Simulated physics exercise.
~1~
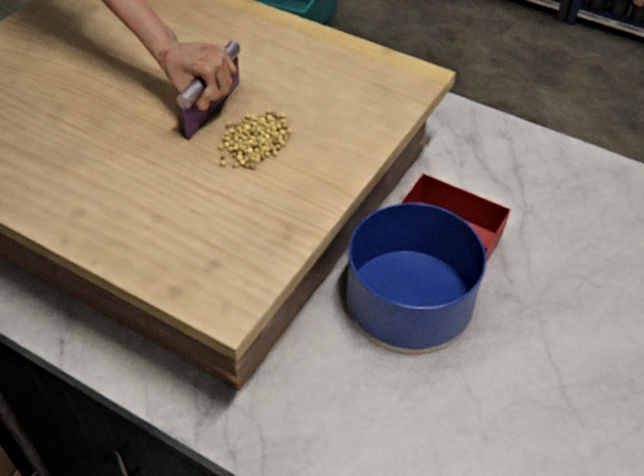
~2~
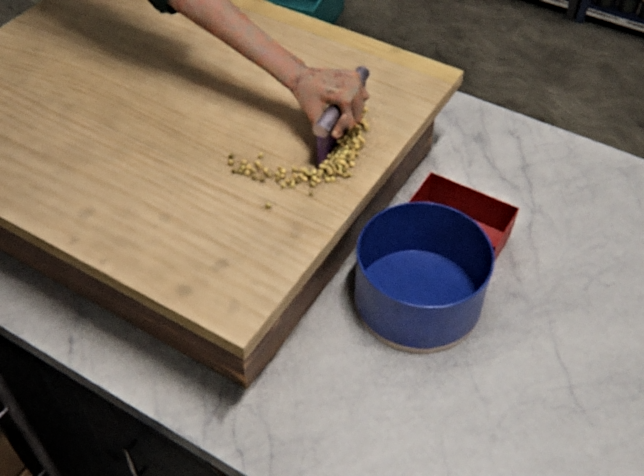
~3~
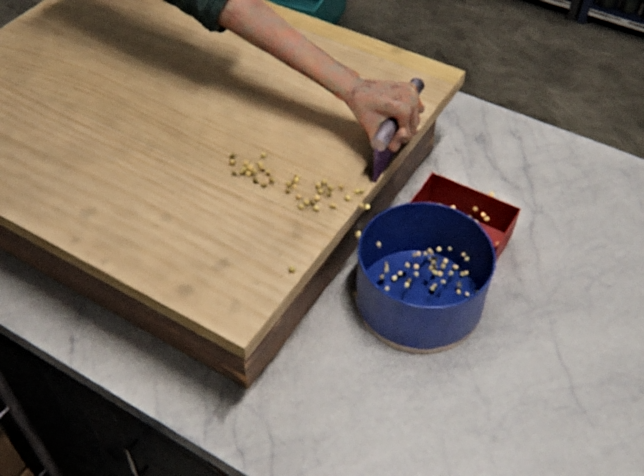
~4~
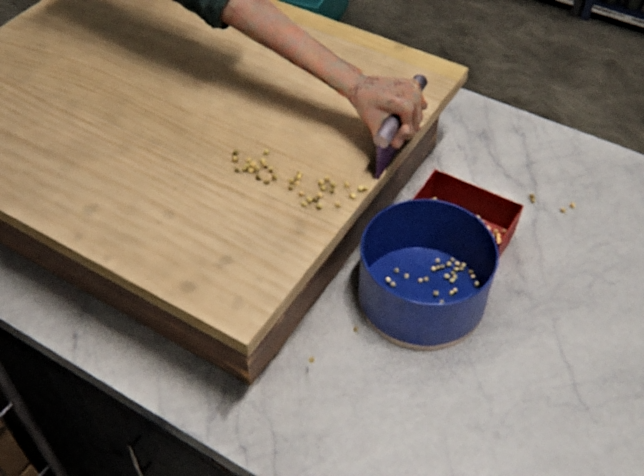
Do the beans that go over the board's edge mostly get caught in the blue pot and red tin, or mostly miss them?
They are mostly caught, with a good share in the blue pot and another in the red tin. Only a few end up scattered on the marbled counter.
